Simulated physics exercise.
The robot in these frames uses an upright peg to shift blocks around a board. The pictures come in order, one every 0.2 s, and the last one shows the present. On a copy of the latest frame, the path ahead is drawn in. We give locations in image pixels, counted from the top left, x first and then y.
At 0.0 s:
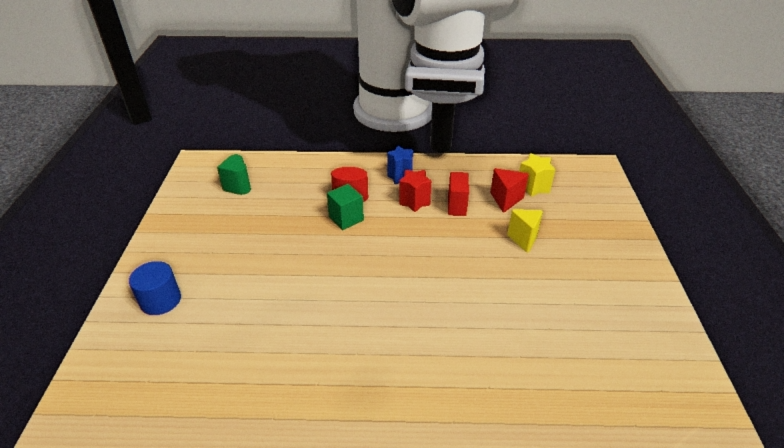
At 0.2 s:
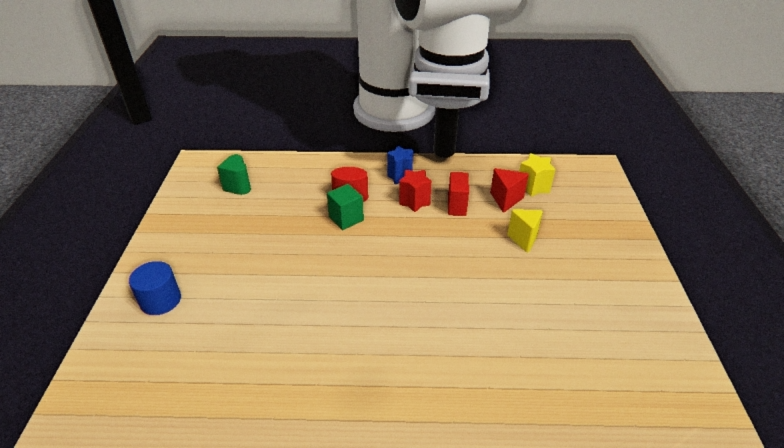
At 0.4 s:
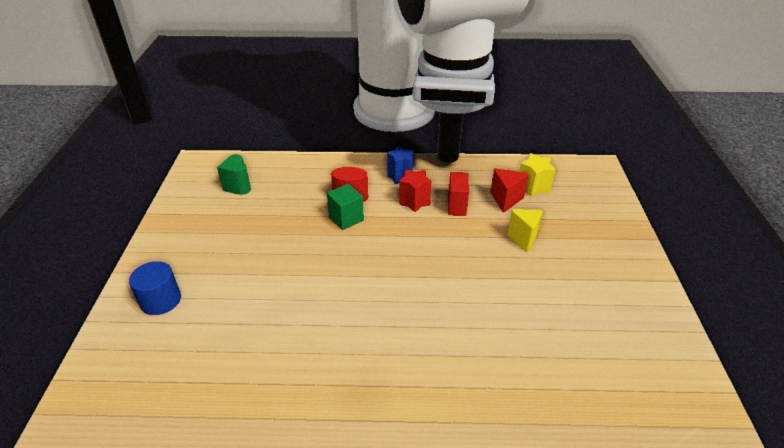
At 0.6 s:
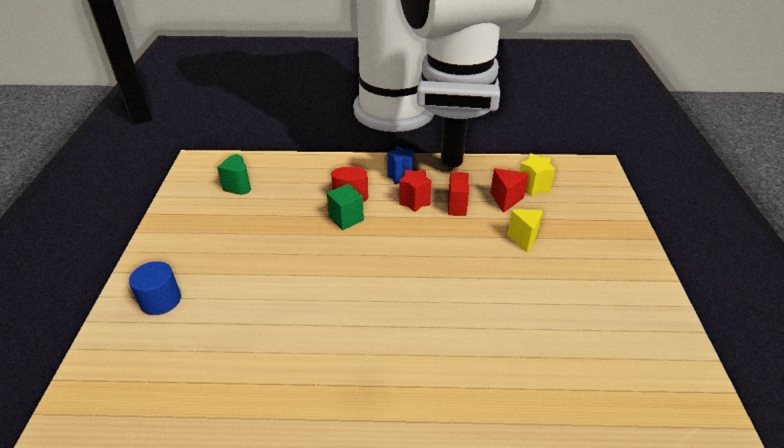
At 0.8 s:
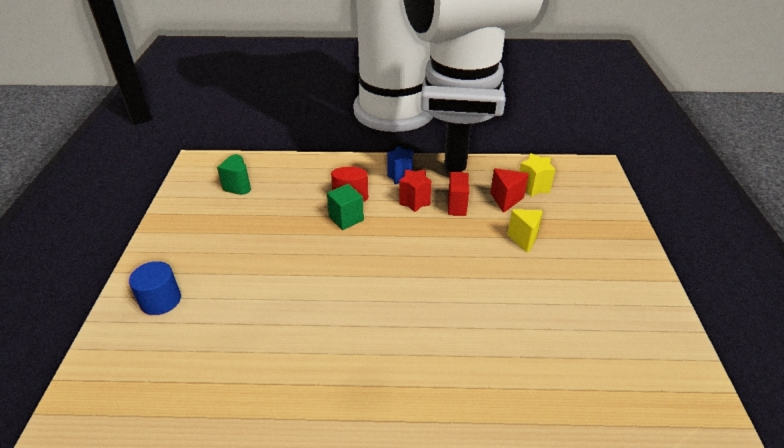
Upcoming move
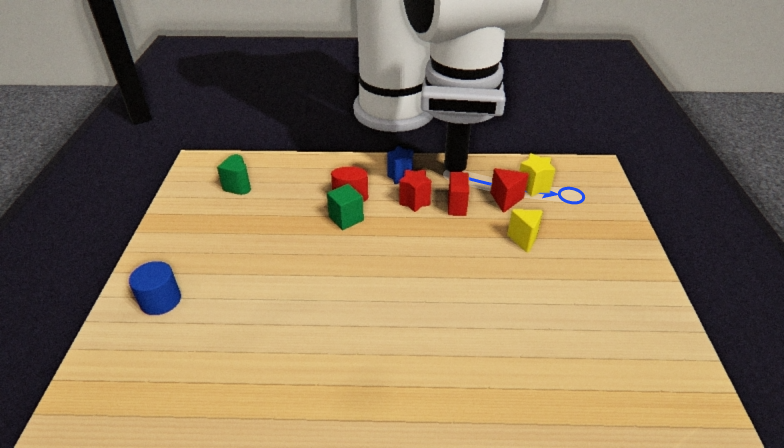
We see a white robot arm with a dark upright peg behind red, blue, green and yellow blocks on a wooden board. The peg shifts slightly right and toward the viewer, while all the blocks stay still.
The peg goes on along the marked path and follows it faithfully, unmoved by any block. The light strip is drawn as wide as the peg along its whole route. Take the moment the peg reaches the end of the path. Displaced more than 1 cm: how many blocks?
Count: 1.
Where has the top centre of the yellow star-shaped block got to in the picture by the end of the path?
It will likely be found at (587, 160).
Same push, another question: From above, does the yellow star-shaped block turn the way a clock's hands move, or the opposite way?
My prediction: CCW.
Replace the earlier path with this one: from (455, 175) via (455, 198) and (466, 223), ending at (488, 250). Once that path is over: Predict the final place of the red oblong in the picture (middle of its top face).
It should be at about (477, 244).
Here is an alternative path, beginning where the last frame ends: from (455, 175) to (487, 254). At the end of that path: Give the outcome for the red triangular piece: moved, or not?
By the end it is where it was.
The line goes from (455, 175) through (511, 188) to (571, 195).
The first path, step by step. One third of the way, peg (494, 177); nothing pushed yet.
Two thirds of the way, peg (532, 184); yellow star-shaped block (563, 163), turned 20° anticlockwise.
At the end, peg (573, 188); red triangular piece unmoved; yellow star-shaped block (587, 160), turned 90° anticlockwise.
